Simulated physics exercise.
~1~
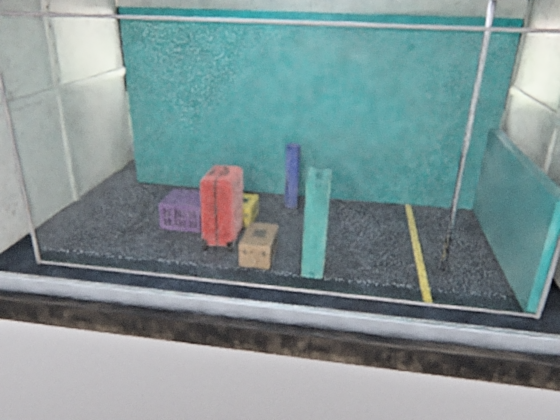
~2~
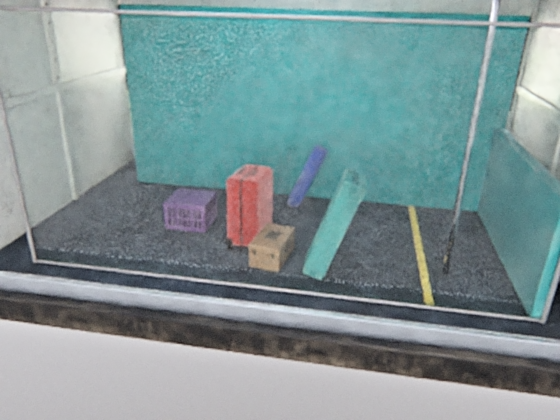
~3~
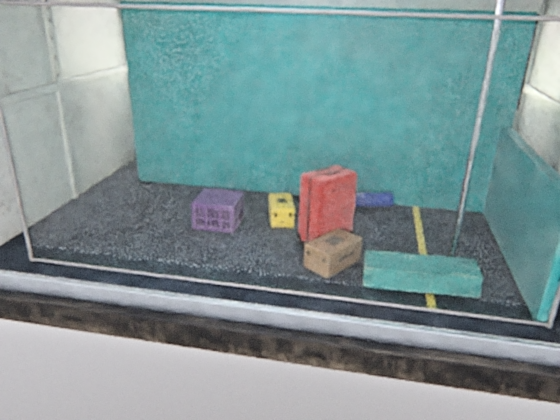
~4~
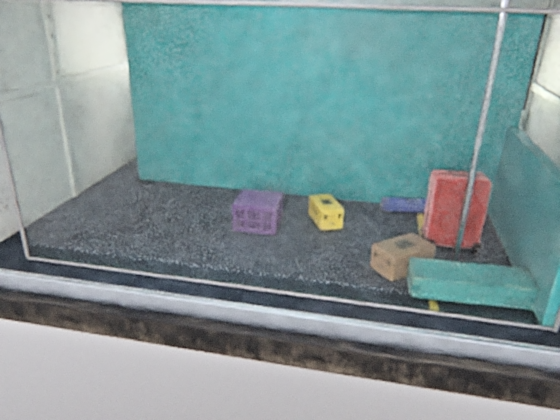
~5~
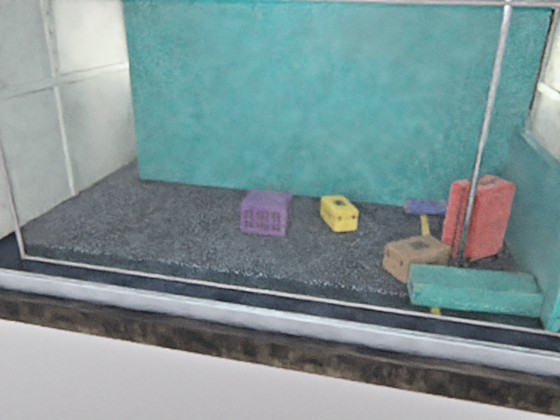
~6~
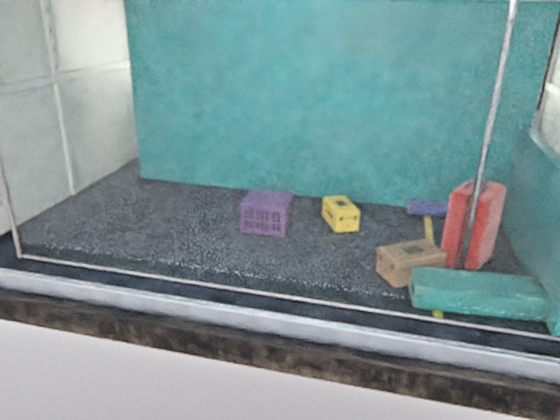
A red case slides right across the bay while two upright pieces topple, and all settle.
